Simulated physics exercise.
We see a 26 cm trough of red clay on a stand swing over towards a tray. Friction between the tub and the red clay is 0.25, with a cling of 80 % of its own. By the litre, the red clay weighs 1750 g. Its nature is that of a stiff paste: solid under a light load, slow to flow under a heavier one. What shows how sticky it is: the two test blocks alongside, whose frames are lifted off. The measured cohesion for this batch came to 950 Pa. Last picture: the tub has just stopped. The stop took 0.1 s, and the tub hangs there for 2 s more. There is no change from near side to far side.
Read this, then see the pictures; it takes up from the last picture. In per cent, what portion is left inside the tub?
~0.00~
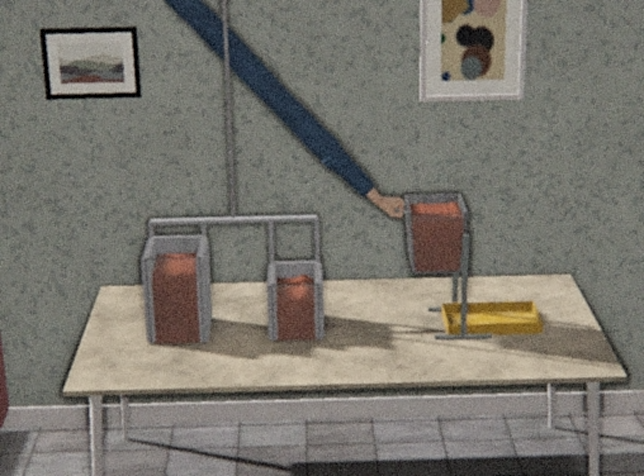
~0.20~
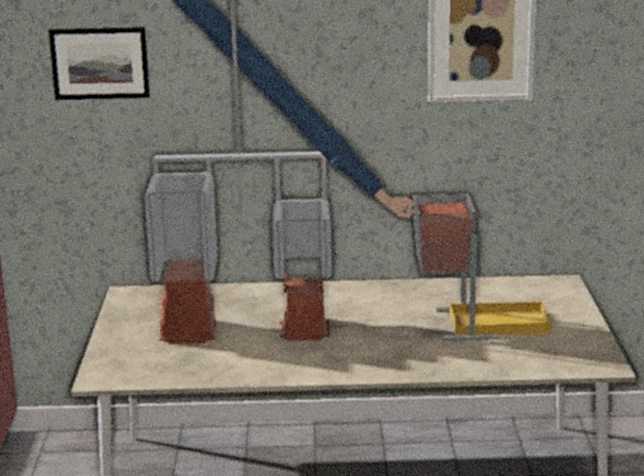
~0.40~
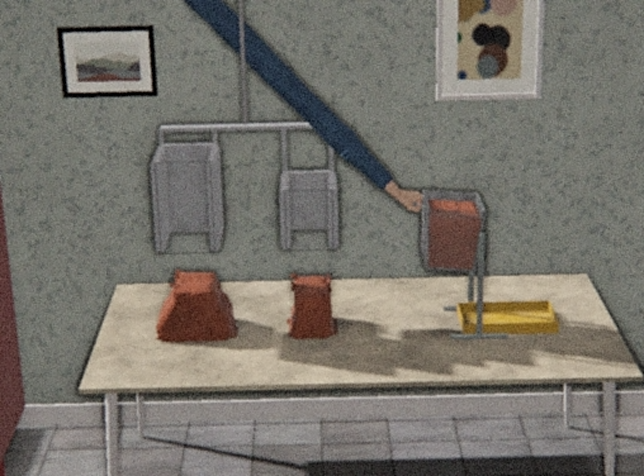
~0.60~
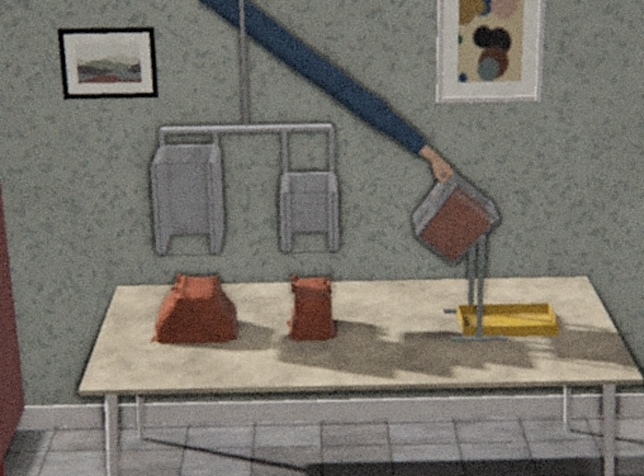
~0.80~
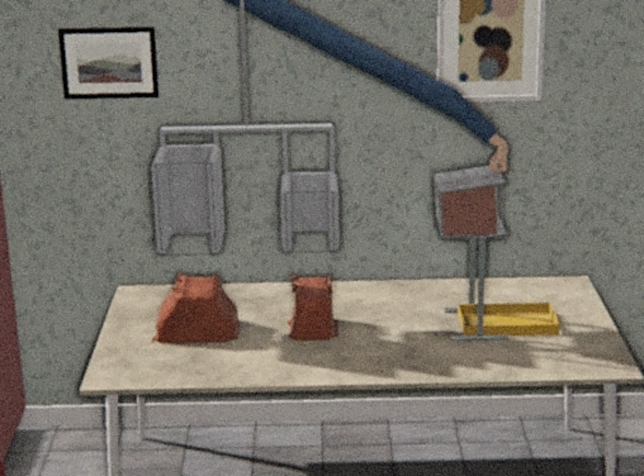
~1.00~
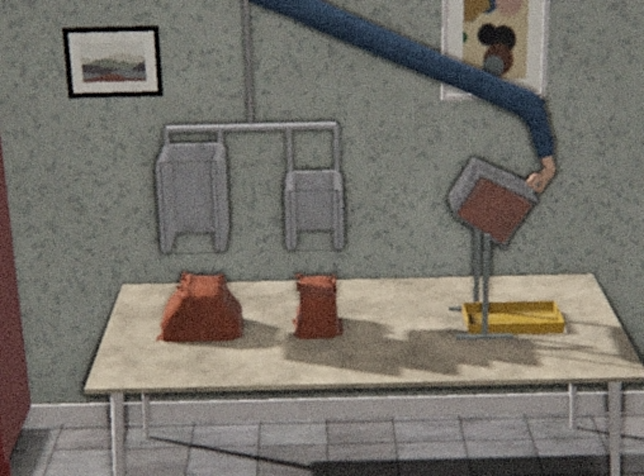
Some 2 per cent is left inside the tub.
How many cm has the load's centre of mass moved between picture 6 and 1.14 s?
Displacement noted: Approx. 9 cm... about that.
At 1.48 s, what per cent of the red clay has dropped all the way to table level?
Roughly 75 per cent.
By 1.14 s, the tub is at 121 degrees and holds 69 %.
By 1.31 s, the tub is at 121 degrees and holds 15 %.
By 1.48 s, the tub is at 121 degrees and holds 2 %.
By 1.65 s, the tub is at 121 degrees and holds 2 %.
By 3.00 s, at the end, the tub is at 121 degrees and holds 2 %.
